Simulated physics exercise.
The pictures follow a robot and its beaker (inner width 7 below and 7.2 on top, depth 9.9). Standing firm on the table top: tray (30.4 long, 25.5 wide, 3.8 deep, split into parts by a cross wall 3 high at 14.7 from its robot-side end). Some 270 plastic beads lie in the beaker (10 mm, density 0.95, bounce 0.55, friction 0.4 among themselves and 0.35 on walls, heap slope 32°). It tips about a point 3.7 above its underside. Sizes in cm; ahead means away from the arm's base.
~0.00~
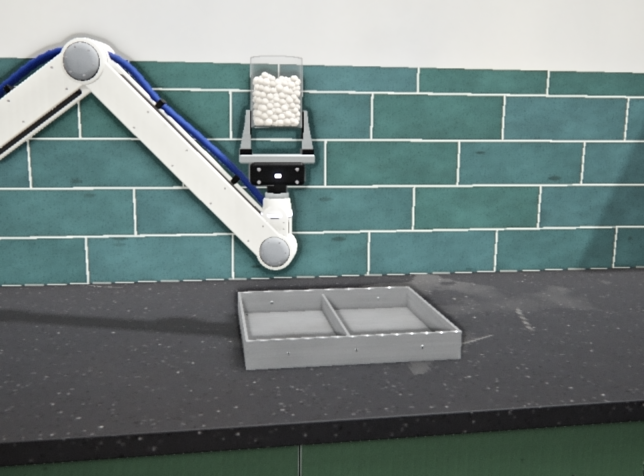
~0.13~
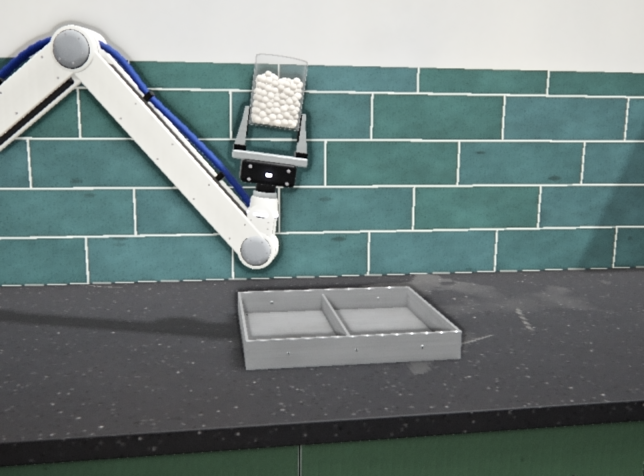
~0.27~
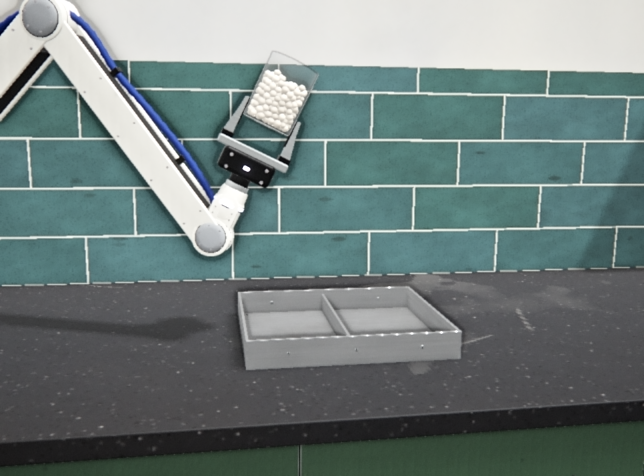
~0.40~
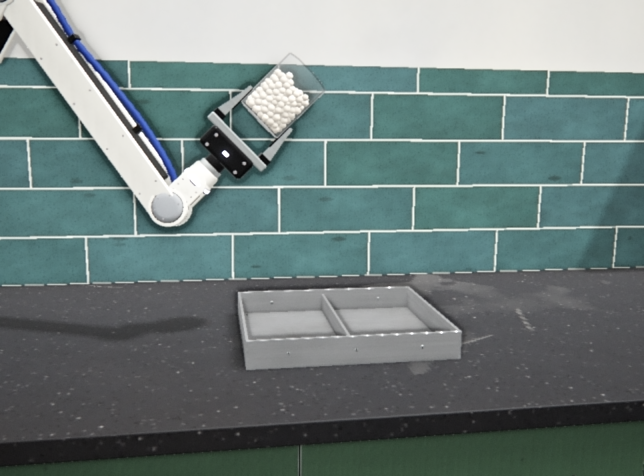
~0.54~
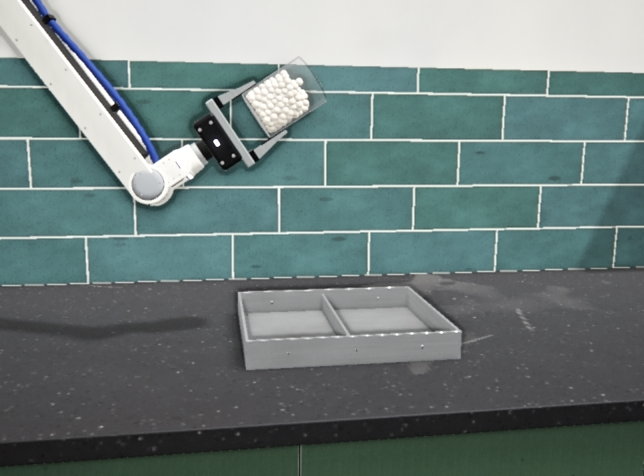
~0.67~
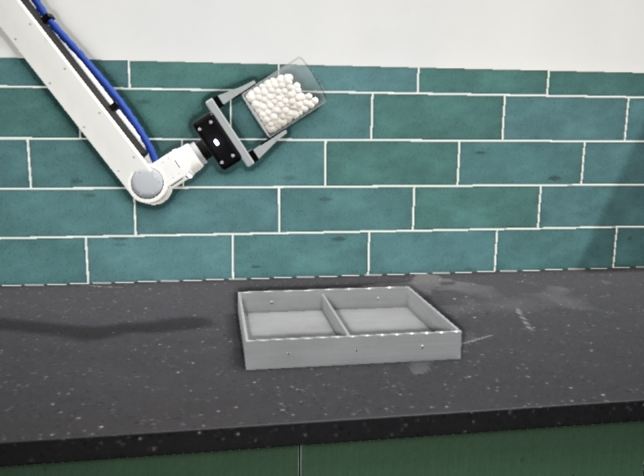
A white robot arm swings left and tilts a clear beaker of white beads rightward.
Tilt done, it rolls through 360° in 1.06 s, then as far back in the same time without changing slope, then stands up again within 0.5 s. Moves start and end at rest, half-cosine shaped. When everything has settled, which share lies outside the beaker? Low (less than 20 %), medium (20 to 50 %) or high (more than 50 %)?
Outside the beaker the share is low, less than 20 %.
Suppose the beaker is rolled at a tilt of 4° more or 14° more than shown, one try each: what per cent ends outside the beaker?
About 5 and 15 per cent.
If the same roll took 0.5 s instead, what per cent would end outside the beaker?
It would be near 0 per cent.
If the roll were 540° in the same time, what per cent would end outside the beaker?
It would be near 0 per cent.
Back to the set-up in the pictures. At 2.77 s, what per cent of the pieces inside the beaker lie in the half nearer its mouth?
About 35 per cent.
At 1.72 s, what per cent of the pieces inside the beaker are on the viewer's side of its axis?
Some 45 per cent.
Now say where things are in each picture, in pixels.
The first frame shows beaker middle at (277, 94), upright; upper third of the load around (277, 86), from x 255 to 295, top at y 75; 273 in the beaker.
The second frame shows beaker middle at (278, 94), tipped 7°; upper third of the load around (276, 87), from x 255 to 300, top at y 75.
The third frame shows beaker middle at (280, 95), tipped 26°; upper third of the load around (278, 88), from x 250 to 305, top at y 75.
The fourth frame shows beaker middle at (283, 97), tipped 46°; upper third of the load around (278, 90), from x 250 to 305, top at y 75.
The fifth frame shows beaker middle at (284, 98), tipped 56°; upper third of the load around (279, 90), from x 250 to 305, top at y 75.
The sixth frame shows beaker middle at (284, 98), tipped 57°; upper third of the load around (279, 91), from x 250 to 315, top at y 80; 273 in the beaker.
By 1.72 s, tipped 57°, highest piece 40 above the table; 273 in the beaker.
By 2.77 s, tipped 57°, highest piece 40 above the table; 273 in the beaker.
By 3.49 s, upright, highest piece 42 above the table; 273 in the beaker.
By 4.19 s, upright, highest piece 42 above the table; 273 in the beaker.
Final count, 273 in the beaker. That is 0 % outside the beaker.
